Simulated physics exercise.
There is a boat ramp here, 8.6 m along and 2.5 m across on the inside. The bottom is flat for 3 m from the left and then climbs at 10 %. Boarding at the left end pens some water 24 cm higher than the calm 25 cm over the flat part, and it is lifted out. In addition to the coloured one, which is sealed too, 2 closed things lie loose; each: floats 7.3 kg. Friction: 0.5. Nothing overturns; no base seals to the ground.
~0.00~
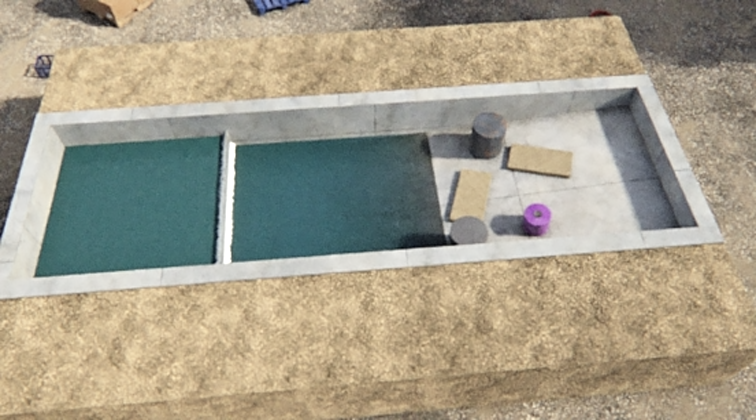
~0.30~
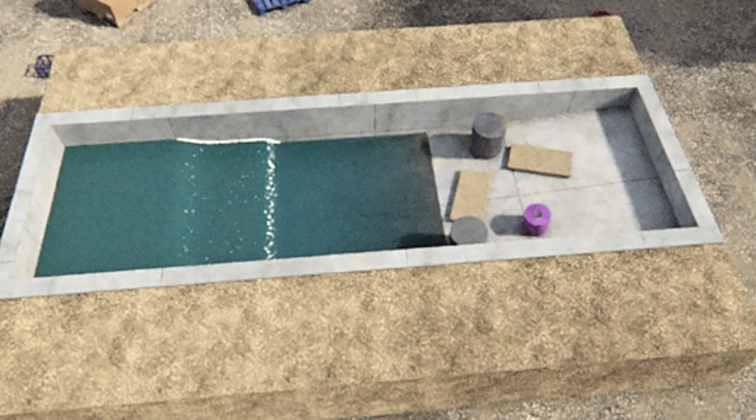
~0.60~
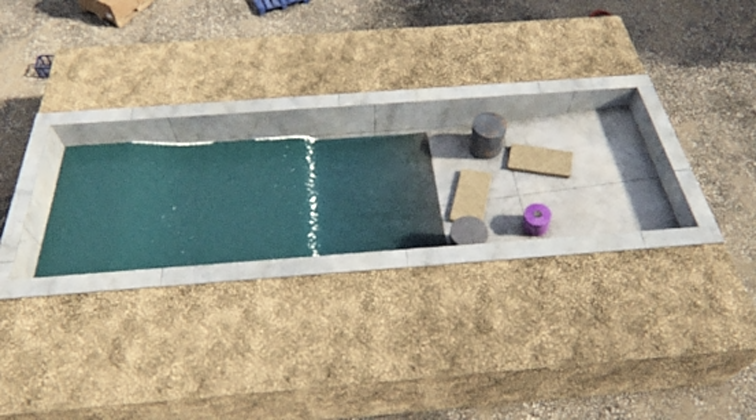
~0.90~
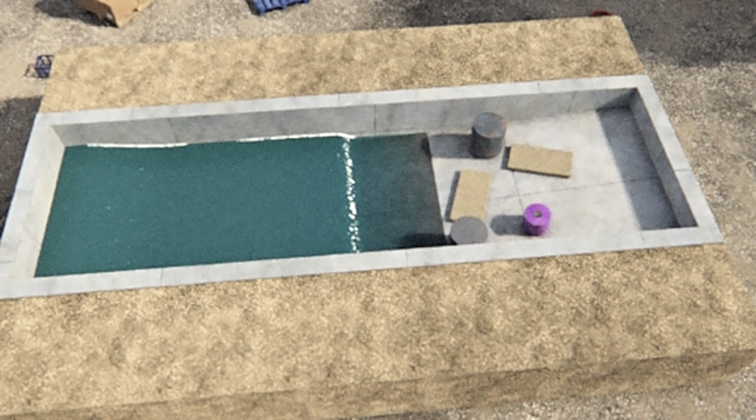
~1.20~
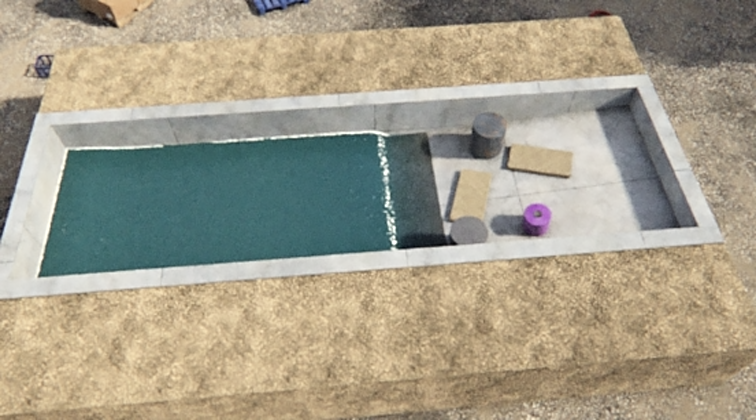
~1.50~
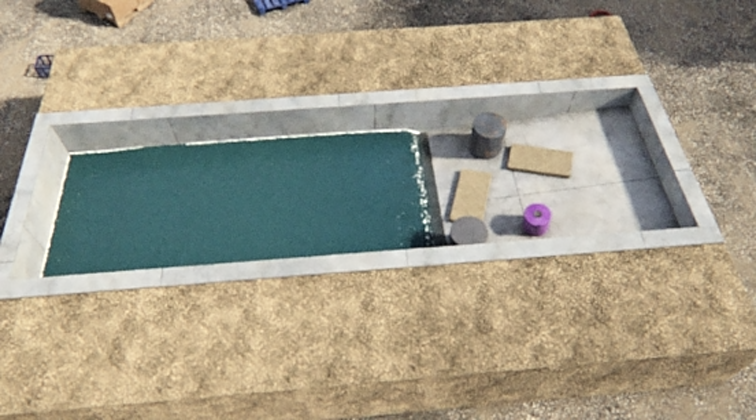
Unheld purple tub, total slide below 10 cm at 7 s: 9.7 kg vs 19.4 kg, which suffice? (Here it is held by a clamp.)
19.4 kg only.
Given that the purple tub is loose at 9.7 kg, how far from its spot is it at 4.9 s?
10 cm.
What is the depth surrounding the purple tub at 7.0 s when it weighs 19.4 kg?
About 5 cm.
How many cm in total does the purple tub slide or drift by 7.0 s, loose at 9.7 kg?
Around 80 centimetres in total.
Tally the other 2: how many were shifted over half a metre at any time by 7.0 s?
The total is 1.
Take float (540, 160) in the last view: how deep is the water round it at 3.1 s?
I'd say some 4 cm.
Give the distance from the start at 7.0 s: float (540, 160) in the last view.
40 cm.
After 2.1 s the purple tub would be 0 cm from its start with 9.7 kg and 0 cm from its start with 19.4 kg; 0 cm of water round it then.
After 3.1 s the purple tub would be 1 cm from its start with 9.7 kg and 0 cm from its start with 19.4 kg; 5 cm of water round it then.
After 4.9 s the purple tub would be 12 cm from its start with 9.7 kg and 0 cm from its start with 19.4 kg; 9 cm of water round it then.
After 7.0 s the purple tub would be 64 cm from its start with 9.7 kg and 0 cm from its start with 19.4 kg; 5 cm of water round it then.
